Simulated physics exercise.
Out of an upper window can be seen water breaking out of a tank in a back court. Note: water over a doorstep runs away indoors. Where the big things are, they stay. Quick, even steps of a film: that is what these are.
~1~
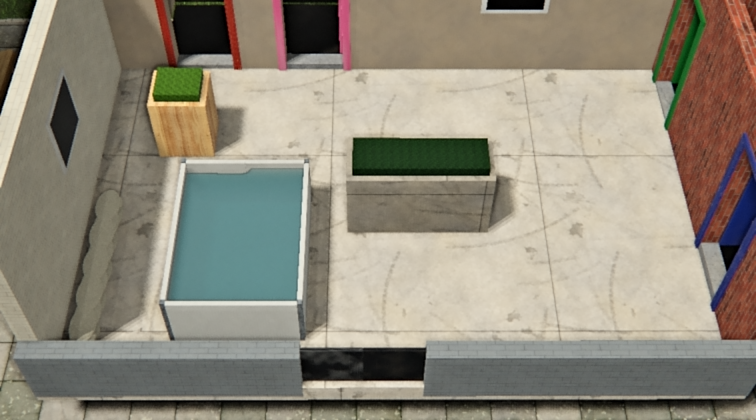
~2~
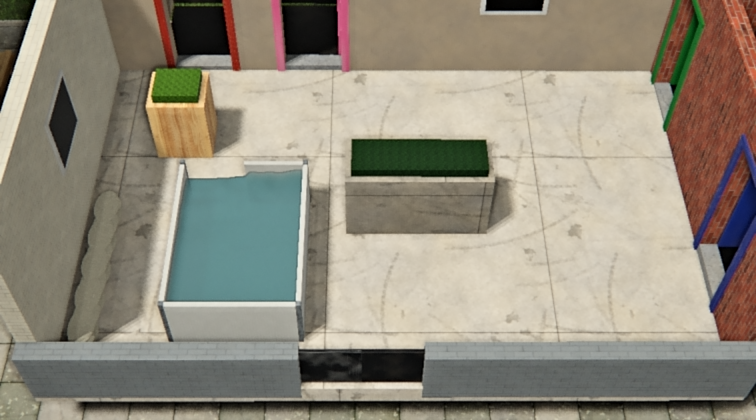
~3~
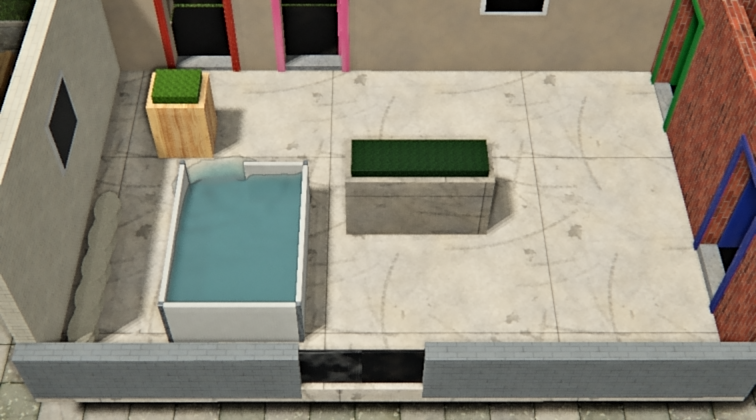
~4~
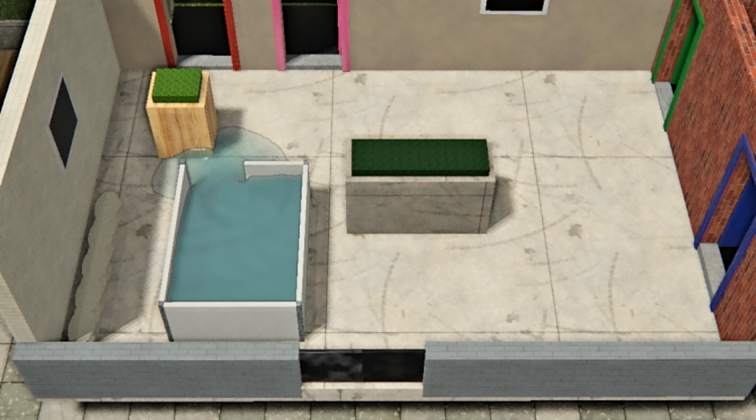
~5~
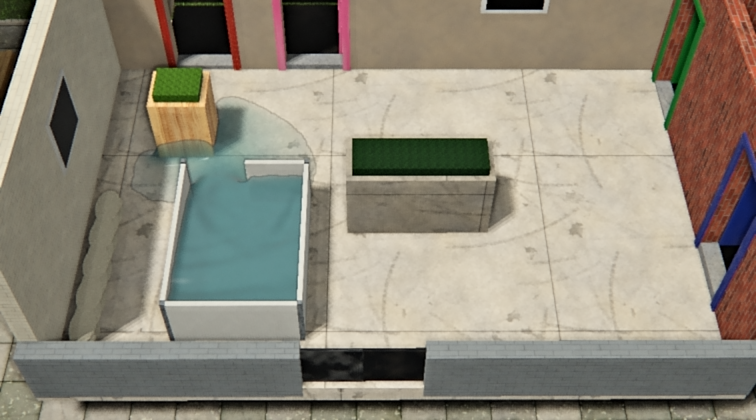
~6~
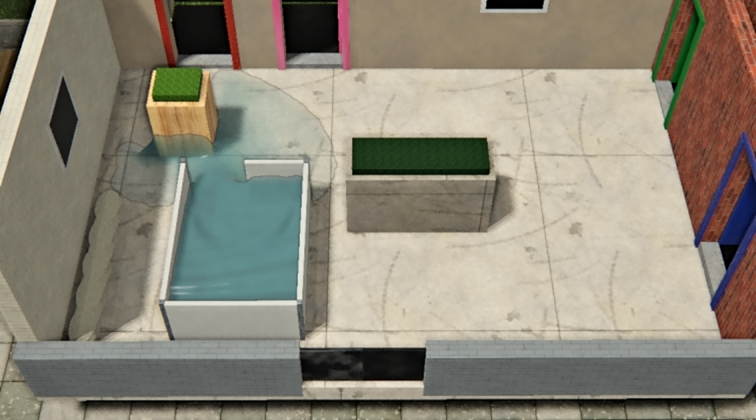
In a walled back court, a white-sided water tank stood full and still, then a gap opened on its far side and water poured out, spreading across the pale paving around the grass-topped wooden planter.
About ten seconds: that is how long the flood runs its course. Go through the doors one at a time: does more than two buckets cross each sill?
In the end the green door goes beyond what's allowed there; the pink door goes beyond what's allowed there; the red door goes beyond what's allowed there; the blue door stays inside what's allowed there.
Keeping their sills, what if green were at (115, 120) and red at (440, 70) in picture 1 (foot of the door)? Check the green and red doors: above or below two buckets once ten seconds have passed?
The green one crosses the limit, while the red one remains below the limit.
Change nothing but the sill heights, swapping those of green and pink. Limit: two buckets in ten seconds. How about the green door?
One by one: Green stays under.
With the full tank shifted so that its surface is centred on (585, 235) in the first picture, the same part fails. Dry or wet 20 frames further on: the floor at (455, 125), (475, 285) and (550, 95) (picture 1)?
Well, in the order you listed them, they'd be reached by the flood, unreached and reached by the flood.
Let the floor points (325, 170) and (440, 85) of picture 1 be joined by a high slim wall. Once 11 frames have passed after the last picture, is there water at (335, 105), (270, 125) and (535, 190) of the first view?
Taking the points in order, they are inundated, inundated and high and dry.
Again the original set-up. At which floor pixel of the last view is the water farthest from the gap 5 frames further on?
Somewhere around (371, 76).
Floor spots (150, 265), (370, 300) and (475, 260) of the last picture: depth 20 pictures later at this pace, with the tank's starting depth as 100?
Roughly 2 per cent, 0 per cent and 0 per cent.
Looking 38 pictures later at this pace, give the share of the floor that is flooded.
It comes to roughly 70 in a hundred.
A moment on, water covers 15 % of the floor; the green door not reached, the pink door under two buckets in, the red door under two buckets in, the blue door not reached.
Next, water covers 25 % of the floor; the green door not reached, the pink door over two buckets in, the red door over two buckets in, the blue door not reached.
Then, water covers 45 % of the floor; the green door not reached, the pink door far over two buckets in, the red door over two buckets in, the blue door not reached.
Later, water covers 70 % of the floor; the green door over two buckets in, the pink door far over two buckets in, the red door over two buckets in, the blue door wet at the sill, nothing in.
In the end, water covers 90 % of the floor; the green door far over two buckets in, the pink door far over two buckets in, the red door over two buckets in, the blue door wet at the sill, nothing in.
